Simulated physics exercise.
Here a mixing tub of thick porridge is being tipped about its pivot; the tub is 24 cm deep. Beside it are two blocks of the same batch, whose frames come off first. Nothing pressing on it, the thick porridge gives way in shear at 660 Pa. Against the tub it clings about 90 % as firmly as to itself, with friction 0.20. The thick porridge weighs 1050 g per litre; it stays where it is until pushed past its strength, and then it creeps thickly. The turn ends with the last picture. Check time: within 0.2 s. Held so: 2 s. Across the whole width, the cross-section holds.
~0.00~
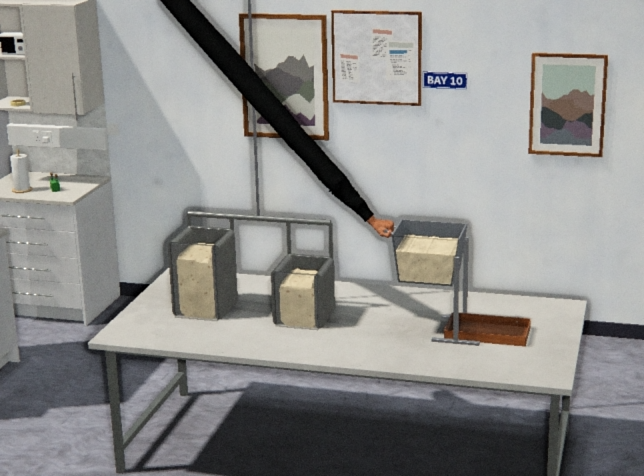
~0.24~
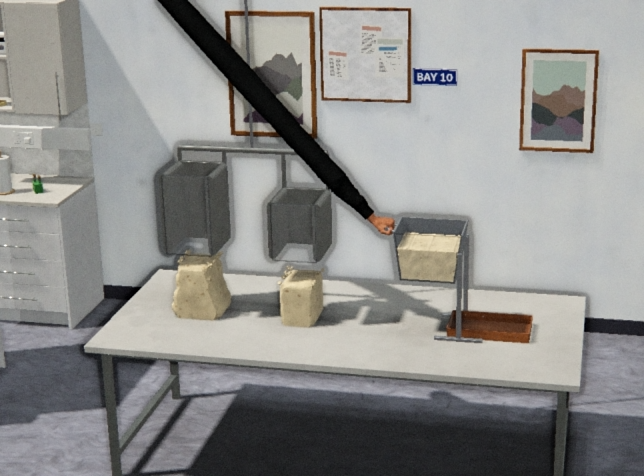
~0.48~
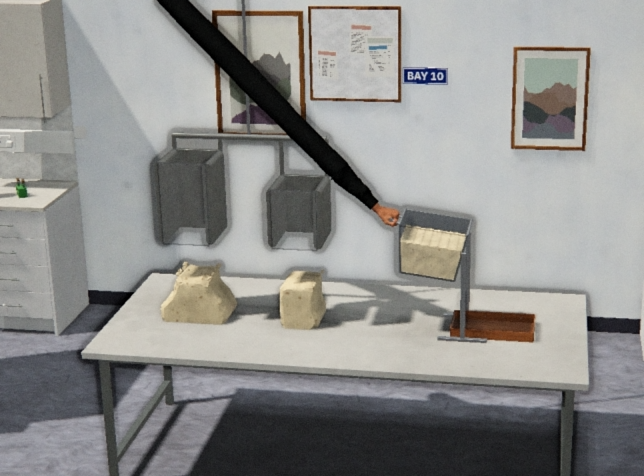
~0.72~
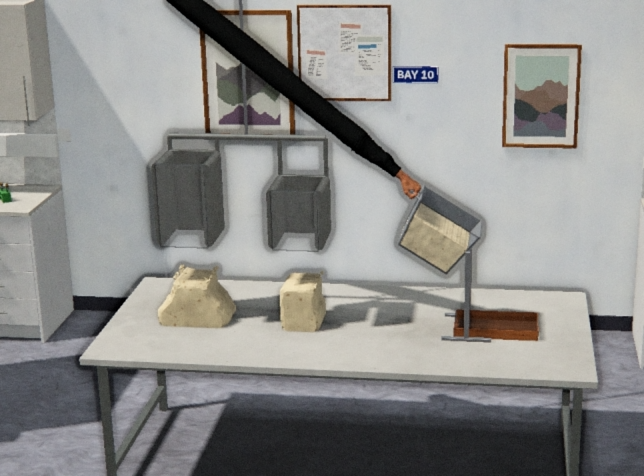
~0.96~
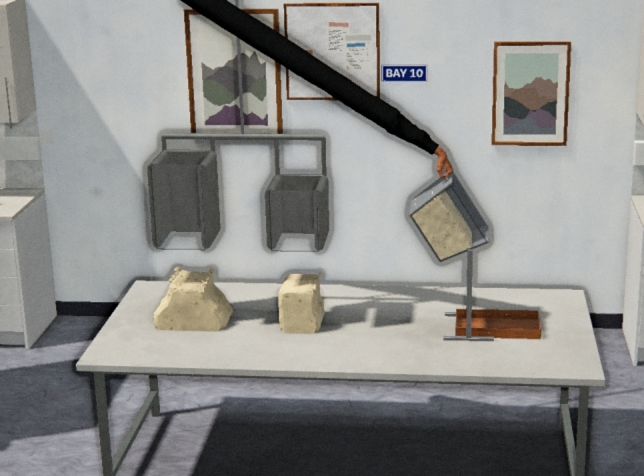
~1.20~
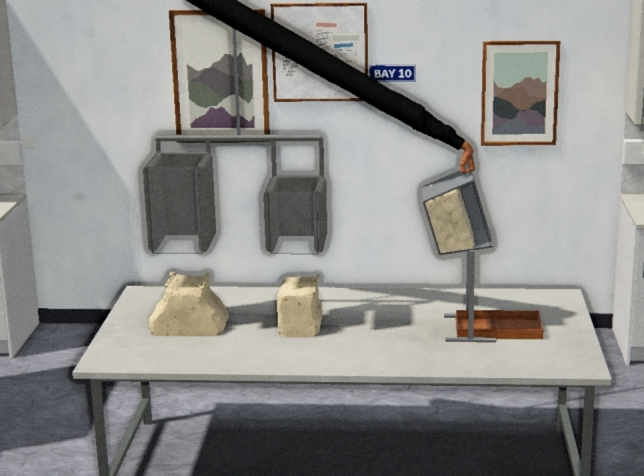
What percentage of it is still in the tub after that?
About 100 %.
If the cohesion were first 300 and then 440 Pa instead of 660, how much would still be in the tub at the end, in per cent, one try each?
You'd see 75 percent the first time and 100 percent the second.
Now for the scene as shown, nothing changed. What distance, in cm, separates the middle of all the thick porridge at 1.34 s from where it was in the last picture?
Close to 0 centimetres.
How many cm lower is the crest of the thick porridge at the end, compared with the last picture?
About 0 cm.
By 1.34 s, the tub is at 73 degrees and holds 100 %.
By 1.51 s, the tub is at 73 degrees and holds 100 %.
By 1.68 s, the tub is at 73 degrees and holds 100 %.
By 1.85 s, the tub is at 73 degrees and holds 100 %.
By 3.20 s, at the end, the tub is at 73 degrees and holds 100 %.
